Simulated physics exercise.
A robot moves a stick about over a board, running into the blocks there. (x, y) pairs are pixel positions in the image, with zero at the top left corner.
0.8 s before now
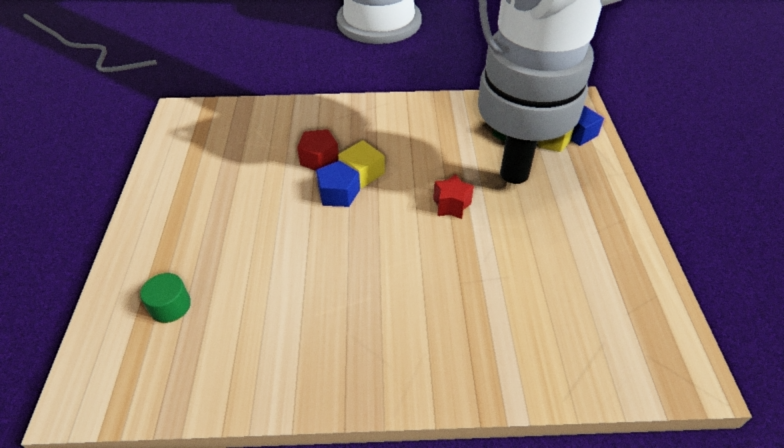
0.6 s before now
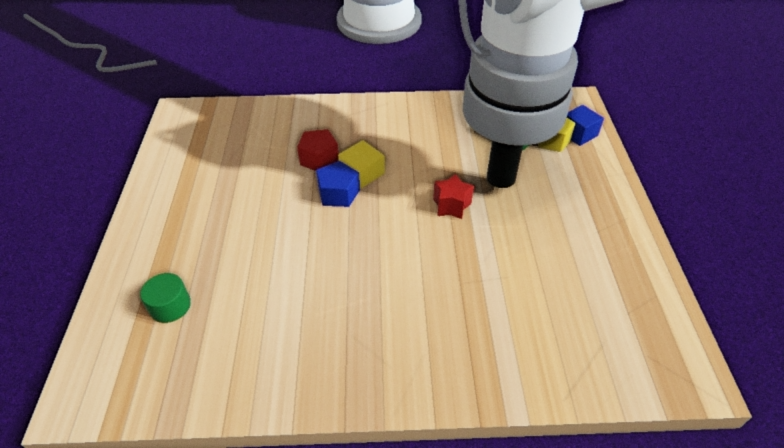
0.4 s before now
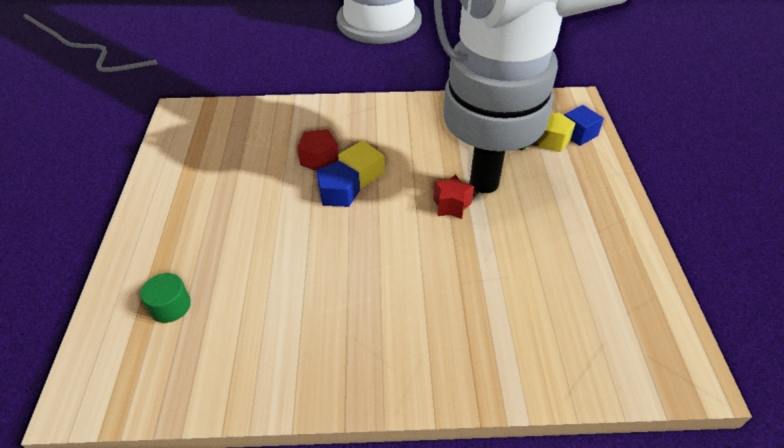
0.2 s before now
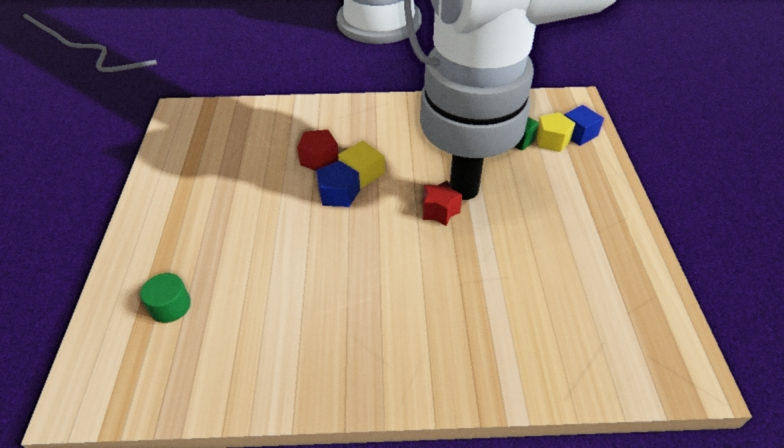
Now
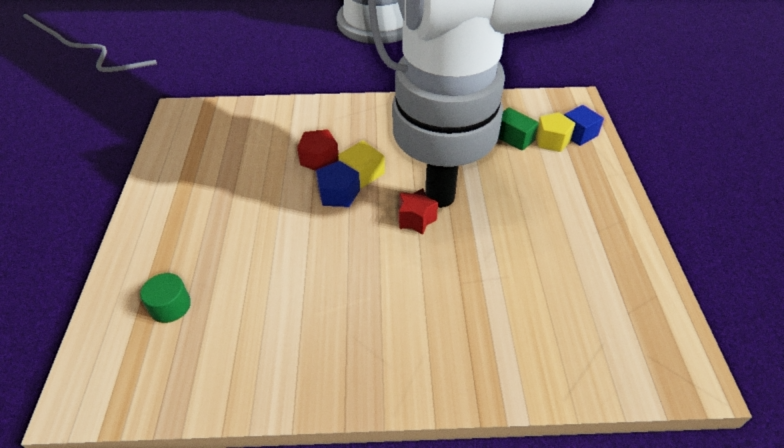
The footage shows a robot arm moving a black stick leftward over a wooden board with colored blocks, reaching a red star block and pushing it a short way left and slightly toward the viewer while the other blocks stay still.
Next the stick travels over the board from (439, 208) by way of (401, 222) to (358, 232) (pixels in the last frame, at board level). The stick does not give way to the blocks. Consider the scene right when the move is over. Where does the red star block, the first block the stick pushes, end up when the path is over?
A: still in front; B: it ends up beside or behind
I'll go with A - still in front.
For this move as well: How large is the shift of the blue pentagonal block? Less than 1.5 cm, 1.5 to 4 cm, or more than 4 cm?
The shift is below 1.5 cm.
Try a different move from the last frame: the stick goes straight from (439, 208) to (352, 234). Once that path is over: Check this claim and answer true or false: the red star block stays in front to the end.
It is true.
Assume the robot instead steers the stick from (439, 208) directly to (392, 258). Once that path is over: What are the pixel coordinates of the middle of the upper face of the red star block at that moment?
In the picture, that point is around (362, 234).
On the path given first. Halfway along, stick at (400, 212); red star block at (376, 217).
At the end, stick at (357, 222); blue pentagonal block not moved; red star block at (335, 232), turned 15° anticlockwise.
